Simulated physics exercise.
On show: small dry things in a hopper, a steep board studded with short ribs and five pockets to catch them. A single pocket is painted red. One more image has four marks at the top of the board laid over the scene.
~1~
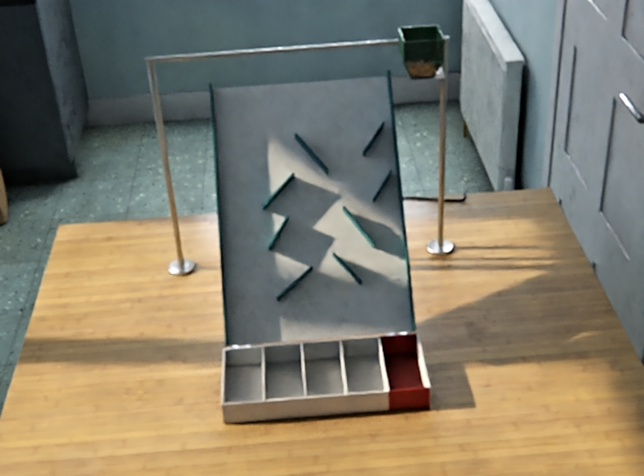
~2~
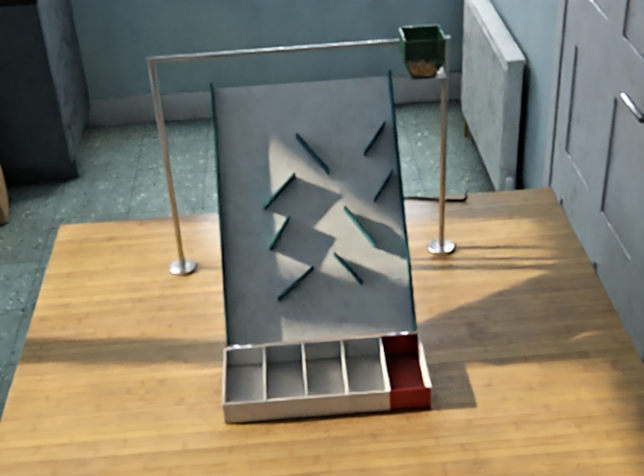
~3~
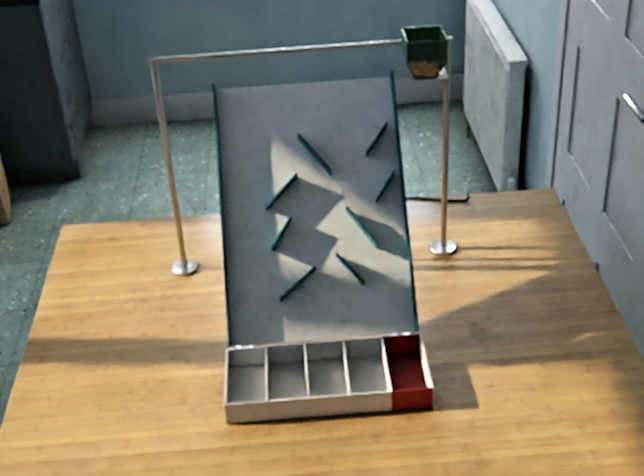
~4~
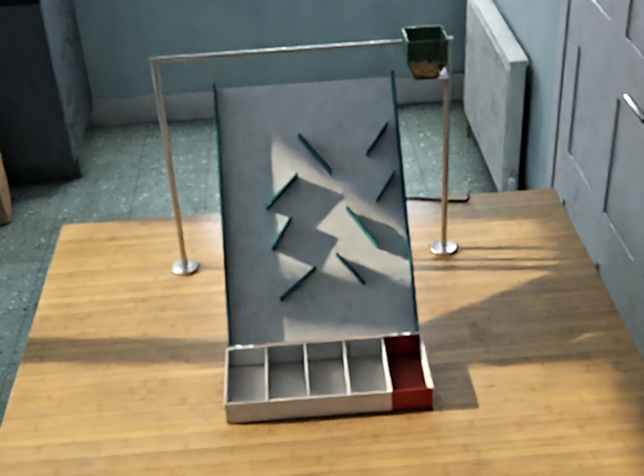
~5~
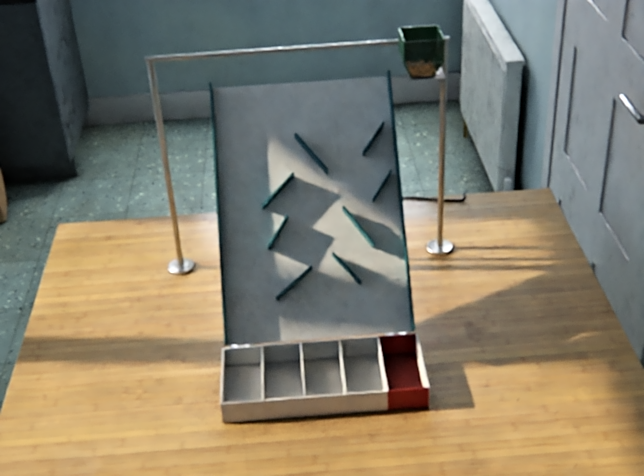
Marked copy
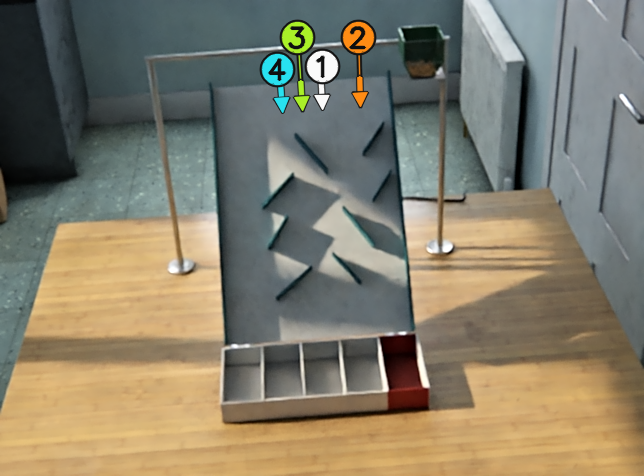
We see a steep grey board with short green ribs above five pockets, the rightmost painted red, on a wooden table, with a small green hopper on a metal rail at upper right; apart from slight view shifts, nothing moves.
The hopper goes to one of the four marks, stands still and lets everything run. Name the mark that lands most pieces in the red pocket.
It is 1.
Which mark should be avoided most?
It is 4.
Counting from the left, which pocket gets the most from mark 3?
It is the fifth one.
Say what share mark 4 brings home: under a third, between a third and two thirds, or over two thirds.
Mark 4 gives under a third.
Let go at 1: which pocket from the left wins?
The fifth.
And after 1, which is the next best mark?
It is 3.
On the marked copy, mark 1 meets the board at (322, 104); mark 2 meets the board at (360, 101); mark 3 meets the board at (302, 105); mark 4 meets the board at (282, 107).
With 1, close to two thirds in the red pocket, only a few in other pockets, close to a third outside the box.
With 2, close to a quarter in the red pocket, close to a third in other pockets, close to half outside the box.
With 3, close to a third in the red pocket, a small share in other pockets, close to half outside the box.
With 4, only a few in the red pocket, close to a third in other pockets, close to two thirds outside the box.
